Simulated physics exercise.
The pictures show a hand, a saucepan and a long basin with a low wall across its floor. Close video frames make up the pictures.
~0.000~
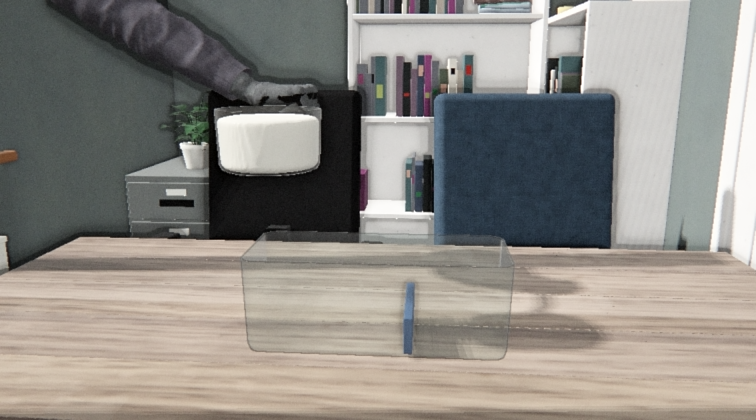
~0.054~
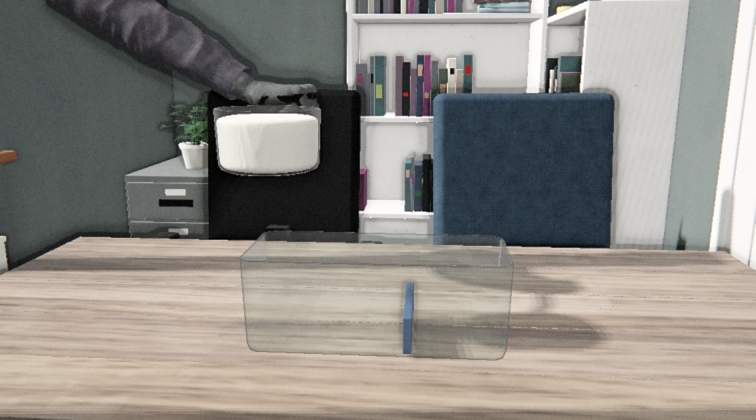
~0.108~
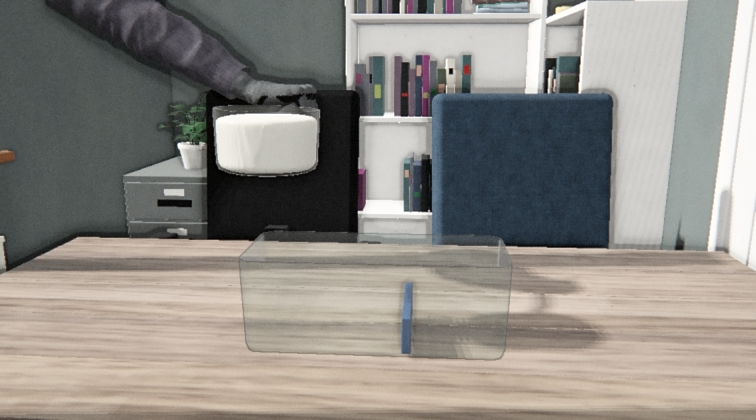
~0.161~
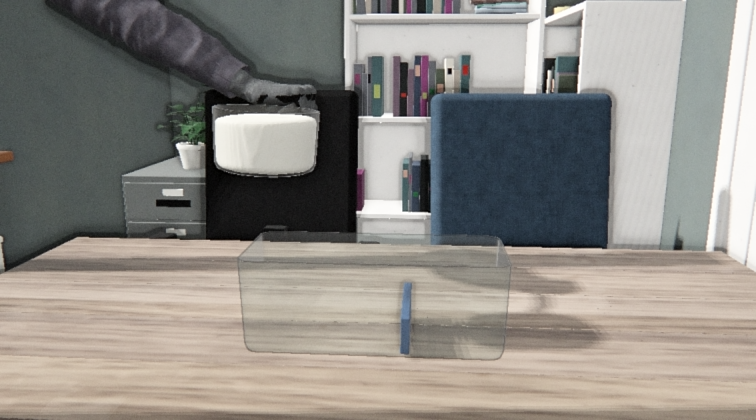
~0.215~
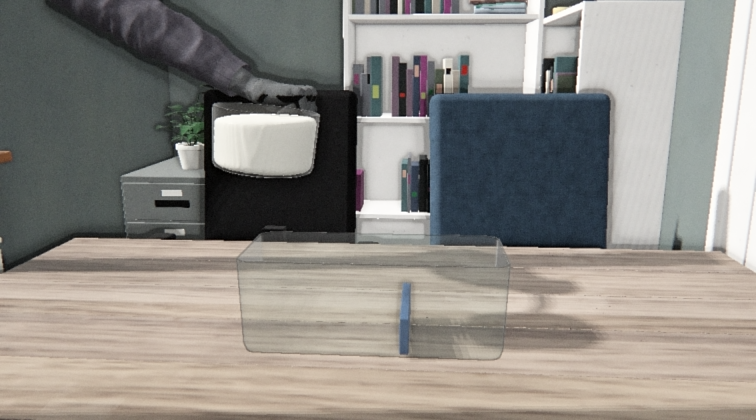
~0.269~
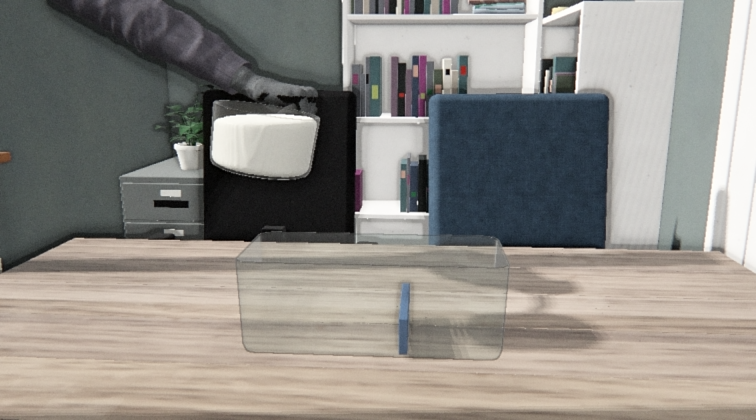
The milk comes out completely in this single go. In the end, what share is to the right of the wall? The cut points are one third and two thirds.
The share right of the wall is under one third.
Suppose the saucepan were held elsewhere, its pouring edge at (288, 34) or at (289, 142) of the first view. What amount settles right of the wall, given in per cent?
In turn 5 and 5 in a hundred.
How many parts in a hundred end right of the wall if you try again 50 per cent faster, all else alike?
Near 5 %.
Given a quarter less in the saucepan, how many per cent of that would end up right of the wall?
That share would be some 5 parts in a hundred.
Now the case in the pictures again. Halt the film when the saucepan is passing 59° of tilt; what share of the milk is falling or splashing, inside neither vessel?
About 25 per cent.
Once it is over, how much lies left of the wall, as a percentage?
I'd estimate around 95 per cent.
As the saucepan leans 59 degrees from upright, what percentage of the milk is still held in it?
It keeps around 65 per cent at that angle.
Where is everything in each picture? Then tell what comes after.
The first picture shows tilt 0°; pouring edge (319, 111); surface from (222, 118) to (318, 119); the long basin's rim runs from (253, 246) to (508, 252); the wall's top is at (410, 300).
The second picture shows tilt 0°; pouring edge (319, 111); surface from (221, 118) to (318, 119).
The third picture shows tilt 2°; pouring edge (318, 113); surface from (220, 118) to (316, 120).
The fourth picture shows tilt 4°; pouring edge (318, 114); surface from (220, 119) to (316, 120).
The fifth picture shows tilt 6°; pouring edge (318, 117); surface from (220, 119) to (316, 120).
The sixth picture shows tilt 10°; pouring edge (318, 121); surface from (219, 119) to (317, 121).
A moment on, the saucepan is tipped part way and 64 per cent is still to pour, 10 is left of the wall and 0 right of it.
Next, the saucepan is tipped on its side and 14 per cent is still to pour, 74 is left of the wall and 1 right of it.
Then the saucepan is tipped right over and 1 per cent is still to pour, 95 is left of the wall and 2 right of it.
Later the saucepan is tipped right over and 0 per cent is still to pour, 97 is left of the wall and 2 right of it.
At rest 97 per cent lies left of the wall, 2 right of it and 0 outside.
